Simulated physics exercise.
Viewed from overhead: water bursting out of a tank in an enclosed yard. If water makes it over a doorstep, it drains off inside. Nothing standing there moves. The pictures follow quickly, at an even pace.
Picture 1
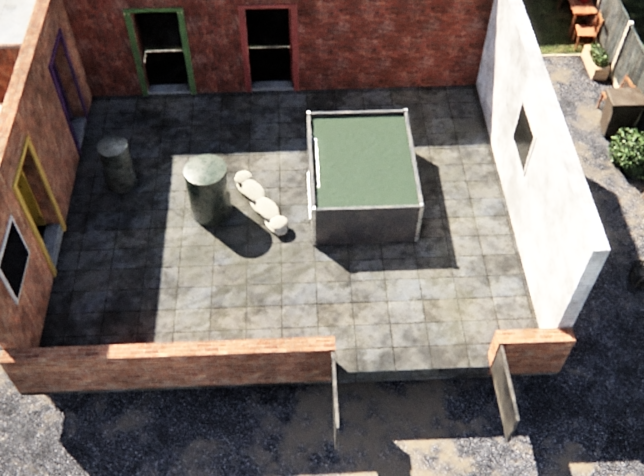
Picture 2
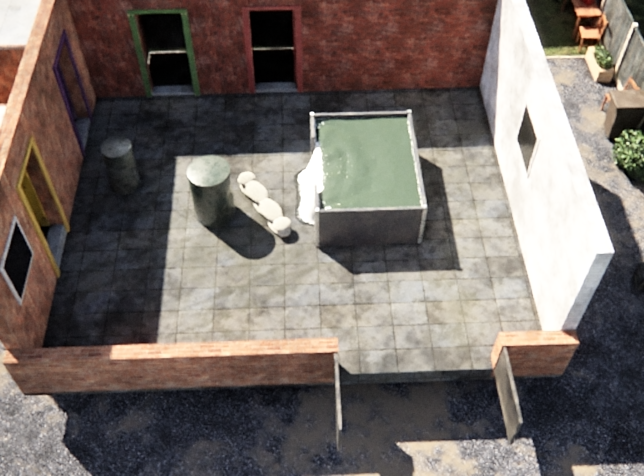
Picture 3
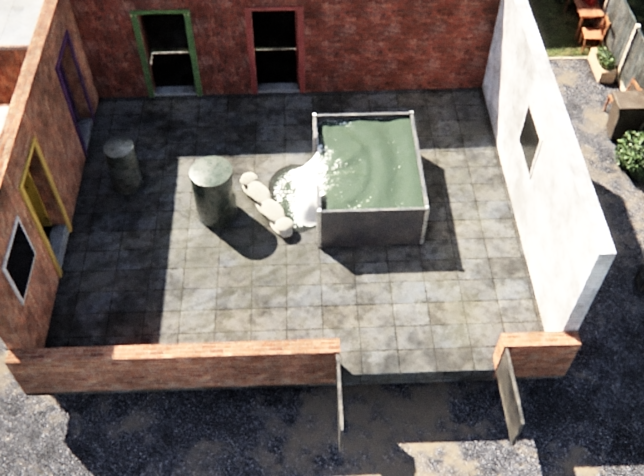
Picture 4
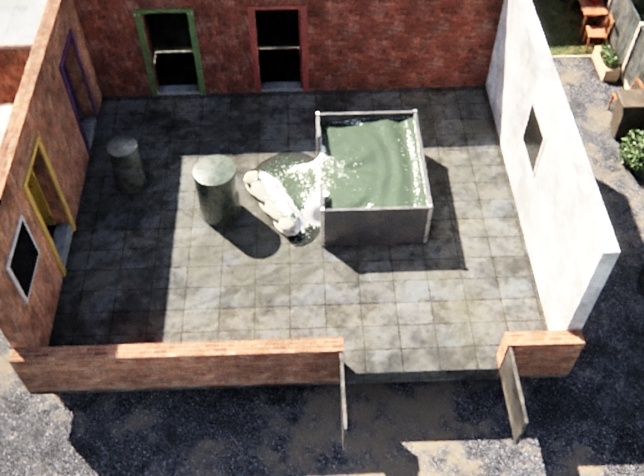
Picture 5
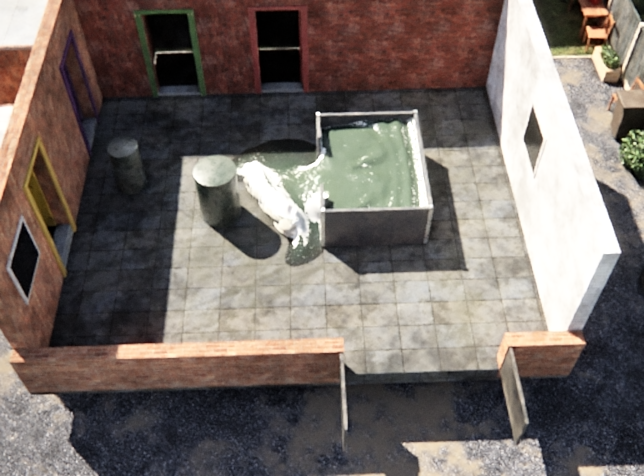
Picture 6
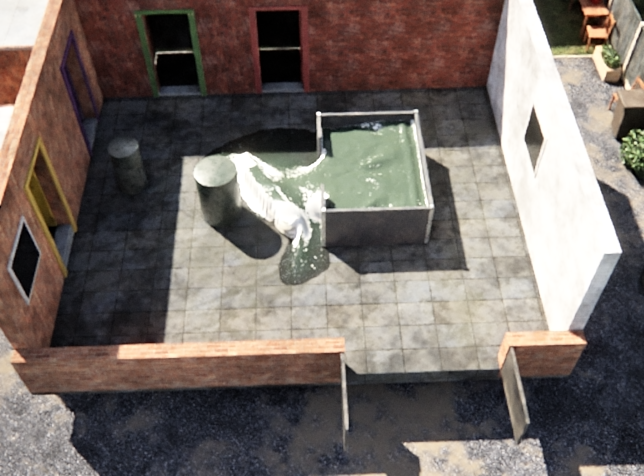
The footage shows a walled, paved yard from above, where water bursts from the left side of a square tank, surges over a row of pale rounded objects, and spreads across the paving beside a grey cylinder.
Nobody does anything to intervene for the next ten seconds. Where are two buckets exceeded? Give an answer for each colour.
Result: Green door: Over two buckets. Yellow door: Two buckets or fewer. Purple door: Over two buckets. Red door: Over two buckets.
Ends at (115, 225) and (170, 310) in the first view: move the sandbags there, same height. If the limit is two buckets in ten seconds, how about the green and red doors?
Green door door: Beyond limit; red door door: Within limit.
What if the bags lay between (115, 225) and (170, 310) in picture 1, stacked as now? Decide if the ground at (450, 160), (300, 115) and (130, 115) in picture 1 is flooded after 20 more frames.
Going point by point, they'd be unwetted, unwetted and wetted.
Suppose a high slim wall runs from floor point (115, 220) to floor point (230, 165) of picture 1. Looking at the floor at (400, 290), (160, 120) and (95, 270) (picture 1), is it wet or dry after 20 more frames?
Results in order: Bone-dry / swamped / swamped.
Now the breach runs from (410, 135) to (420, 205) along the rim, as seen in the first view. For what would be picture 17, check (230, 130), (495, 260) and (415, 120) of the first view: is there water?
Result, in sequence: Spared by the spill, sodden, sodden.
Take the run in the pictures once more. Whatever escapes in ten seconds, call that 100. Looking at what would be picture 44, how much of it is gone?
By my reckoning, 75 %.
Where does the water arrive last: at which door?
I say the yellow door.
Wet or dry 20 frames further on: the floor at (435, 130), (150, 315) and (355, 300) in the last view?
In turn: Free of water, covered, wet.
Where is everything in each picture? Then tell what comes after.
The water tank at (362, 160) is whole and still, in the first picture.
Water pours out at (316, 185) and has run to (307, 222), in the second picture.
Water pours out at (318, 186) and has run to (276, 178), in the third picture.
Water pours out at (322, 186) and has run to (252, 178), in the fourth picture.
The front is at a hidden place, out from the gap at (322, 185), in the fifth picture.
The front is at a hidden place, out from the gap at (323, 186), in the sixth picture.
A moment on, water covers 30 % of the floor; the green door wet at the sill, nothing in, the yellow door not reached, the purple door not reached, the red door not reached.
Next, water covers 50 % of the floor; the green door over two buckets in, the yellow door not reached, the purple door under two buckets in, the red door under two buckets in.
Then, water covers 55 % of the floor; the green door far over two buckets in, the yellow door wet at the sill, nothing in, the purple door over two buckets in, the red door over two buckets in.
Later, water covers 70 % of the floor; the green door far over two buckets in, the yellow door wet at the sill, nothing in, the purple door over two buckets in, the red door far over two buckets in.
In the end, water covers 90 % of the floor; the green door far over two buckets in, the yellow door wet at the sill, nothing in, the purple door over two buckets in, the red door far over two buckets in.
